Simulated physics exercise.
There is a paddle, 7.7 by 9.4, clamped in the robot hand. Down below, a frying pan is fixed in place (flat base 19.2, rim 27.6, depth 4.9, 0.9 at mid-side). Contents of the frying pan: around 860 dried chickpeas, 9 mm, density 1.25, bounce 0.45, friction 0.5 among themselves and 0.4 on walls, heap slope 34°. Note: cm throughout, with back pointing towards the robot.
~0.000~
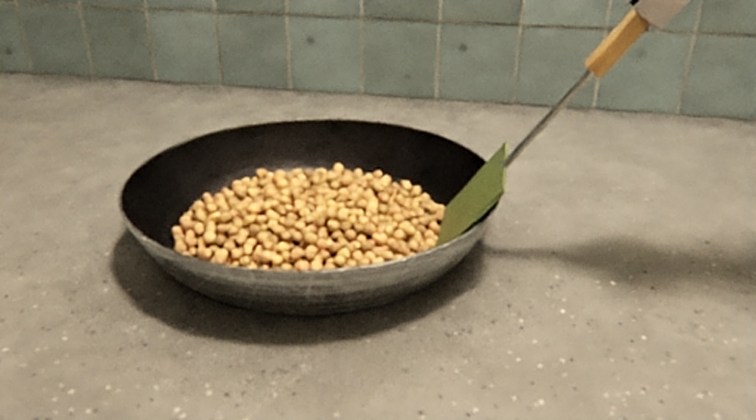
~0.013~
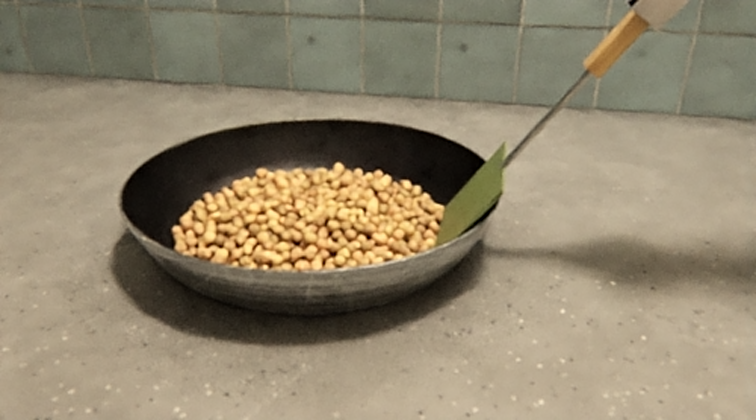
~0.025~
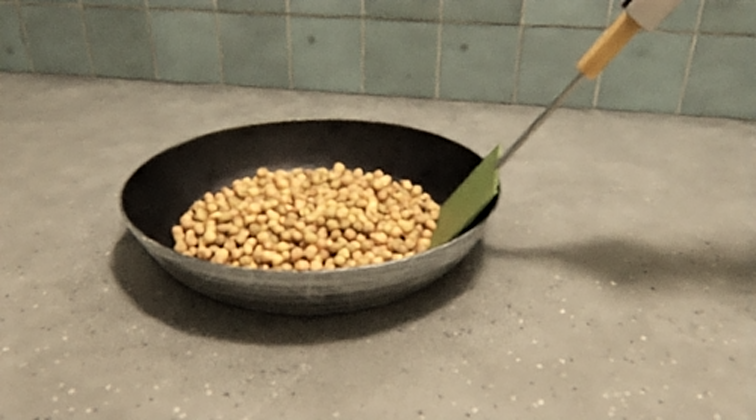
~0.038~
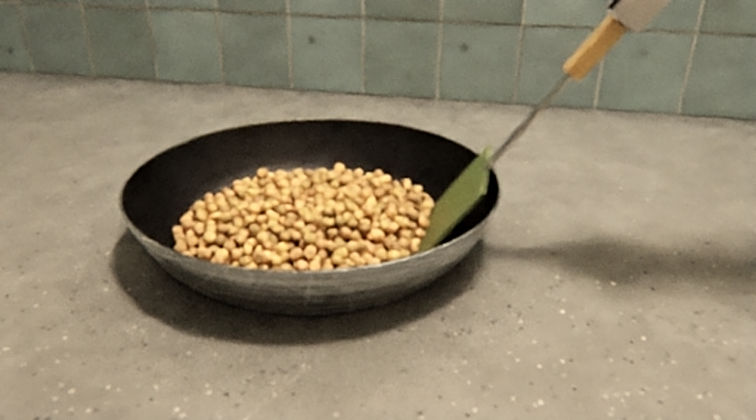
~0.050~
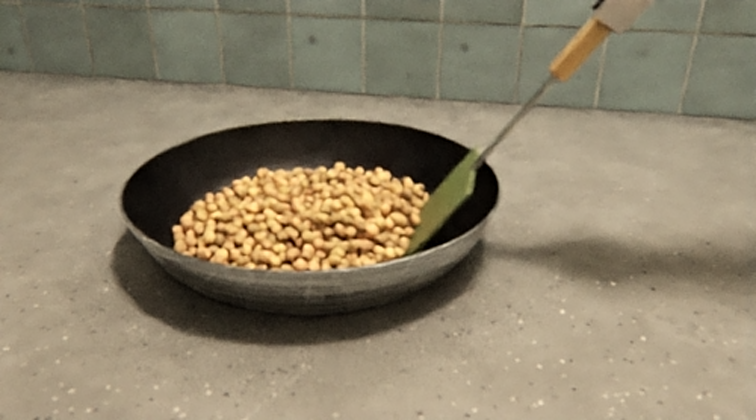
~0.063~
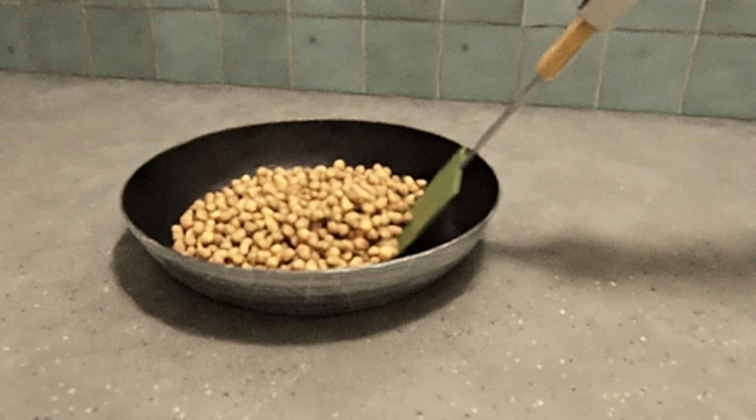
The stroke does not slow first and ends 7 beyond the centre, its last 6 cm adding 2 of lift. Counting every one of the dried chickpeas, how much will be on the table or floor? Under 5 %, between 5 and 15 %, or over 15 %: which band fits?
The band that fits is under 5 %.
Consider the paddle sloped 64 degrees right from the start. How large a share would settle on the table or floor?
I'd expect near 0 percent then.
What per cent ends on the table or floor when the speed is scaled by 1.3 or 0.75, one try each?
Roughly 5 percent for the first try, 0 percent for the second.
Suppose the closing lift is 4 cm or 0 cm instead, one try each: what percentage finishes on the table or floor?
First try about 0 %, second try about 0 %.
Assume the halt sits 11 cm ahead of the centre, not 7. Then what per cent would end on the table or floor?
About 25 %.
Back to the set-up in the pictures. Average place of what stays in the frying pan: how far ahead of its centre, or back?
Ahead of centre, roughly 5.0 centimetres.
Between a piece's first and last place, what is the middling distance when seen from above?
About 4 cm.
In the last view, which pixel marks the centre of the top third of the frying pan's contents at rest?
Roughly at (199, 190).
After 0.13 s, sloping 55°, highest piece 5 above the table; 861 in the frying pan.
After 0.20 s, sloping 55°, highest piece 5 above the table; 861 in the frying pan.
After 0.43 s, sloping 55°, highest piece 5 above the table; 854 in the frying pan, 7 on the table or floor.
After 1.48 s, sloping 55°, highest piece 5 above the table; 854 in the frying pan, 7 on the table or floor.
At rest, 854 in the frying pan, 7 on the table or floor. That is 1 % on the table or floor.
